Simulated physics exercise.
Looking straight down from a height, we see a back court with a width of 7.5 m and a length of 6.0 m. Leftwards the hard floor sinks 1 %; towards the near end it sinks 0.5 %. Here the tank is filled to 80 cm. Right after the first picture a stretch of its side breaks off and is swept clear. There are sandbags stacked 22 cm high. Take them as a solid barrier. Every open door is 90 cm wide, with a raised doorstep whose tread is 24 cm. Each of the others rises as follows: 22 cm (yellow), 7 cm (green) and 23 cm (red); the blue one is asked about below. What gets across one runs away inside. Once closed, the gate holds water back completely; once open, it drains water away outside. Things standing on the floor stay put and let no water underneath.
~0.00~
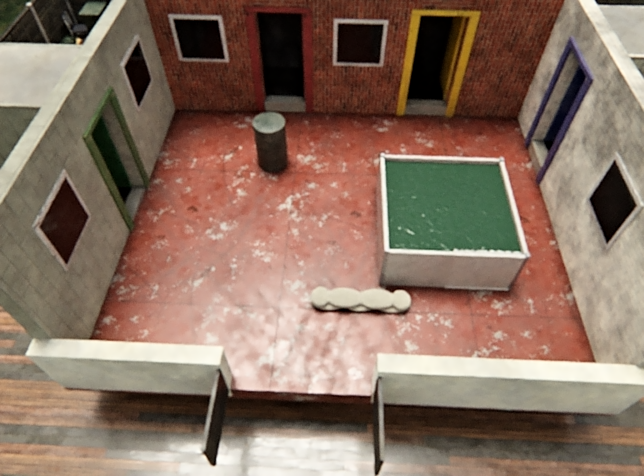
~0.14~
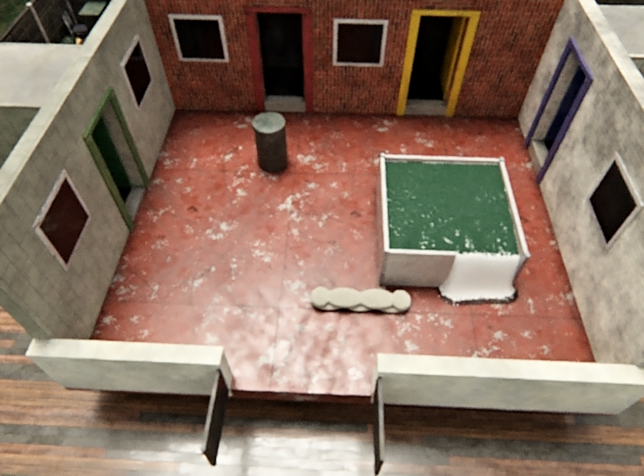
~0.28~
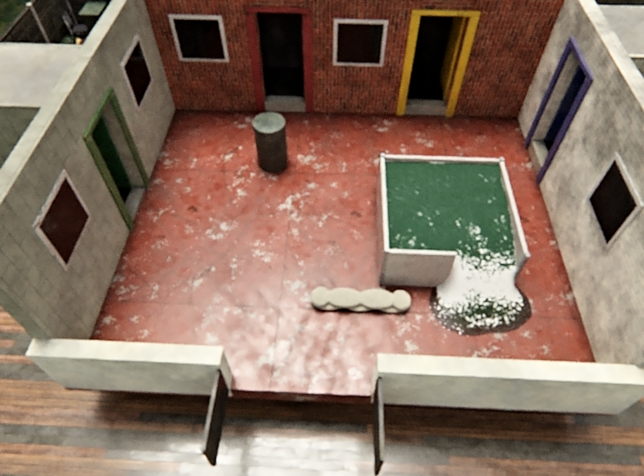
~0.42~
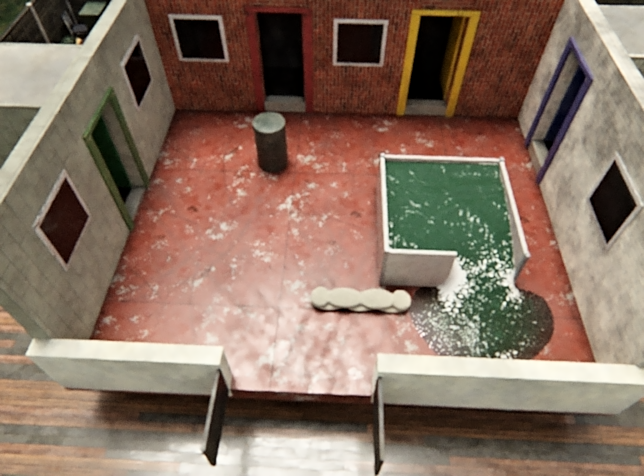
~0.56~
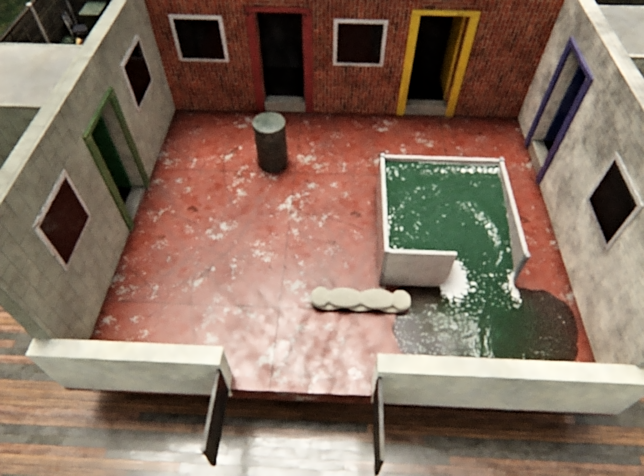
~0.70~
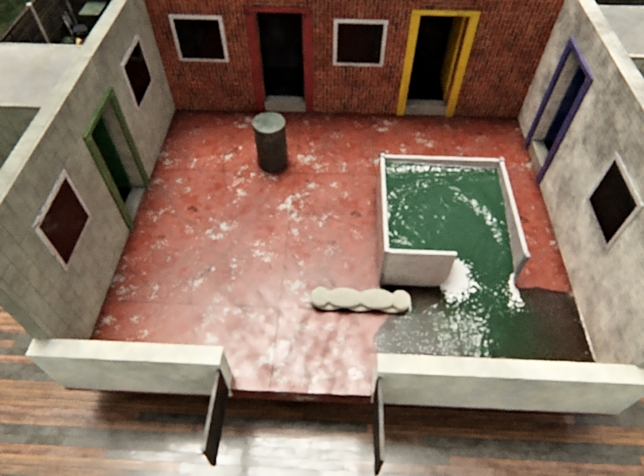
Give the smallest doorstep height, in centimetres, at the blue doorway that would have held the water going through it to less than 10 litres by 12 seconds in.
The smallest height is about 6 cm.
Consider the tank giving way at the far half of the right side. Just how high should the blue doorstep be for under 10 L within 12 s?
Minimum height: Approx. 22 cm.
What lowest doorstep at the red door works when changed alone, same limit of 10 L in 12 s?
Red would need about 8.0 cm on its own.
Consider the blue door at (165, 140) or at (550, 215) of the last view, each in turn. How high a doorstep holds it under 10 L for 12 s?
In turn: Roughly 13.5 cm, roughly 5.0 cm.
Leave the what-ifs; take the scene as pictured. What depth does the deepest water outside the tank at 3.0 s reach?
Max depth: Near 35 cm.
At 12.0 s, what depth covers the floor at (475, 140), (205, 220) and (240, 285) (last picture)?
Respectively 6 cm, 8 cm and 6 cm.
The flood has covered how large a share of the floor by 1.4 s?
Near 15 per cent of the open floor.
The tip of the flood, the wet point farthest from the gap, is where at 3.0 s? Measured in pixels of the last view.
Lab note: Front tip approx. at (81, 366).
After 1.4 s water covers 15 % of the floor, deepest (68 cm) near (597, 388); it has not reached the blue door.
After 3.0 s water covers 40 % of the floor, deepest (35 cm) near (504, 372); 4 cm at the blue door, 0 litres in over its 23 cm doorstep.
After 12.0 s water covers 95 % of the floor, deepest (14 cm) near (81, 366); 4 cm at the blue door, 0 litres in over its 23 cm doorstep.
At the blue door as built, the water arrived by 2.7 s and peaked near 9 cm at 5.4 s.
Run again over the same 12 s with other heights there, 15 litres in over 5.5 cm, 3 litres over 7.5 cm. The limit of 10 litres is kept from about 6 cm up.
